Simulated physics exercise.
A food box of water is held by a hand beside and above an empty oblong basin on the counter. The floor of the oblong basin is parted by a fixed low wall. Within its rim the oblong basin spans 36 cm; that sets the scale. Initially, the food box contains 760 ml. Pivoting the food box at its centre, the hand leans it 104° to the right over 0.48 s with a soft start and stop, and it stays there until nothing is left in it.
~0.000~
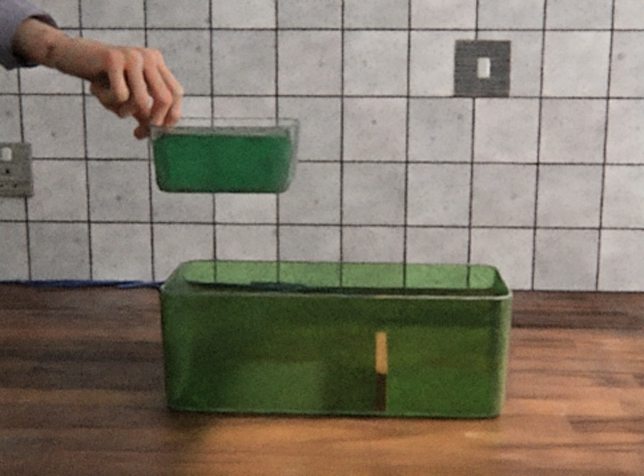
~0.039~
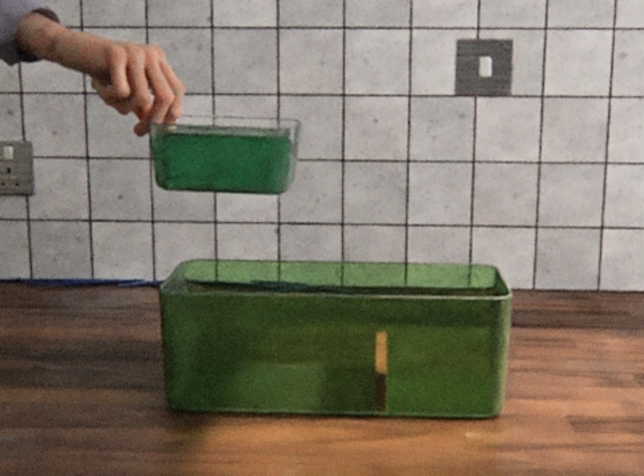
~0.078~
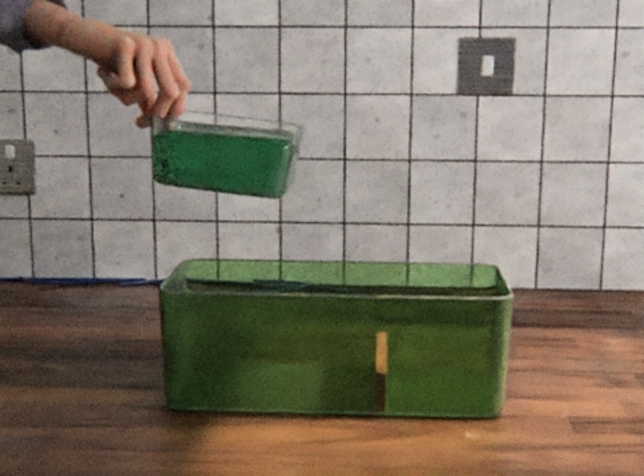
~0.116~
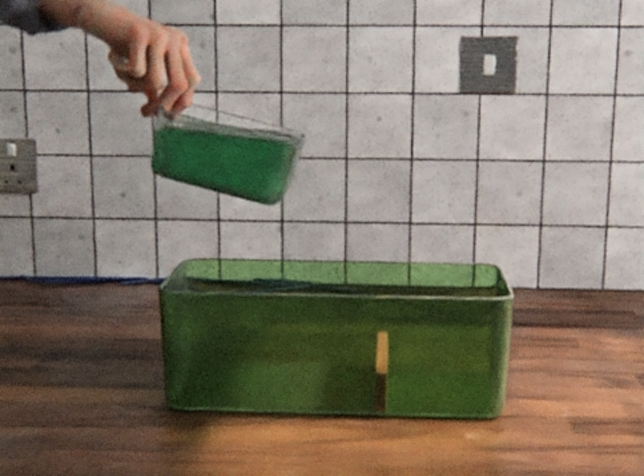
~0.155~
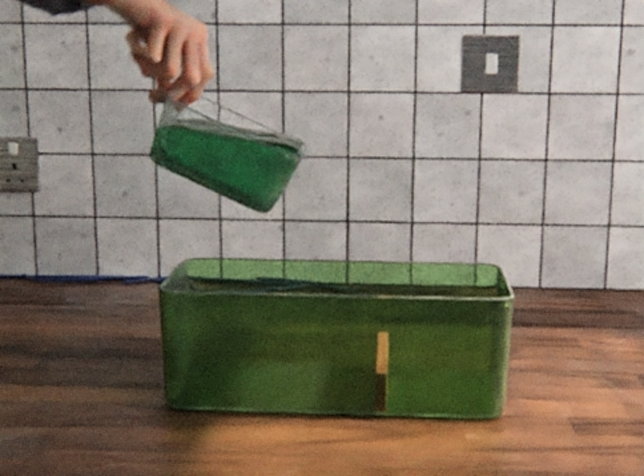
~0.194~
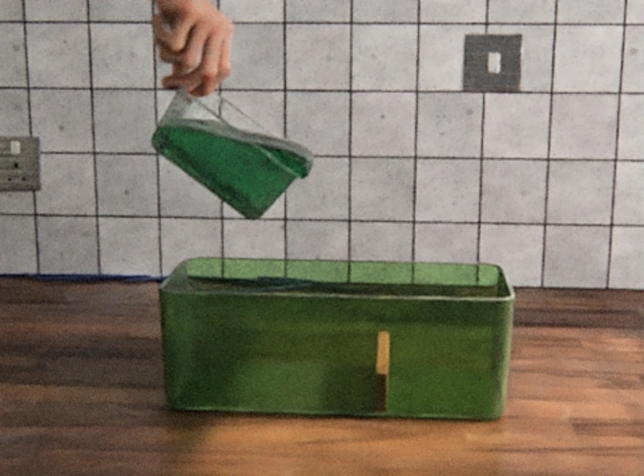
At the start, a hand holds a clear food box of green liquid level above a green-tinted oblong basin on a wooden counter. The hand then leans the box steadily to the right, slowly at first, until it is steeply tilted, its liquid slanting toward the lower right side.
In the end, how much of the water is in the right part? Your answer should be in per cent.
Roughly 13 percent is in the right part.
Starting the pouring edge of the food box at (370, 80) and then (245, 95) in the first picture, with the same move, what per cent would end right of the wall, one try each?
65 in a hundred, followed by 10 in a hundred.
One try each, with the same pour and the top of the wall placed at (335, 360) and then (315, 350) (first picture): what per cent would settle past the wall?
Result: 55 per cent, then 75 per cent.
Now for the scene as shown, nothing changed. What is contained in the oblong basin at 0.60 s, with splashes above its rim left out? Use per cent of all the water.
Close to 90 in a hundred.
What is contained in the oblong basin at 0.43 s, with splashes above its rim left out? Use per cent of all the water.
I'd estimate some 48 percent of the liquid.
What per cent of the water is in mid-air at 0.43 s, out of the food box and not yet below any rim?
At that moment, about 40 percent.
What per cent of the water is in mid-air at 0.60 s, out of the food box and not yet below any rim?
Close to 6 per cent.
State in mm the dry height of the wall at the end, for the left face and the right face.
Looks like roughly 24 mm on the left and roughly 38 mm on the right.
After 0.43 s the tilt is 101° and 12 per cent is still to pour, 49 is left of the wall and 0 right of it.
After 0.60 s the tilt is 104° and 2 per cent is still to pour, 87 is left of the wall and 3 right of it.
After 0.78 s the tilt is 104° and 0 per cent is still to pour, 77 is left of the wall and 11 right of it.
After 0.98 s the tilt is 104° and 0 per cent is still to pour, 78 is left of the wall and 13 right of it.
In the end 79 per cent lies left of the wall, 13 right of it and 9 outside.
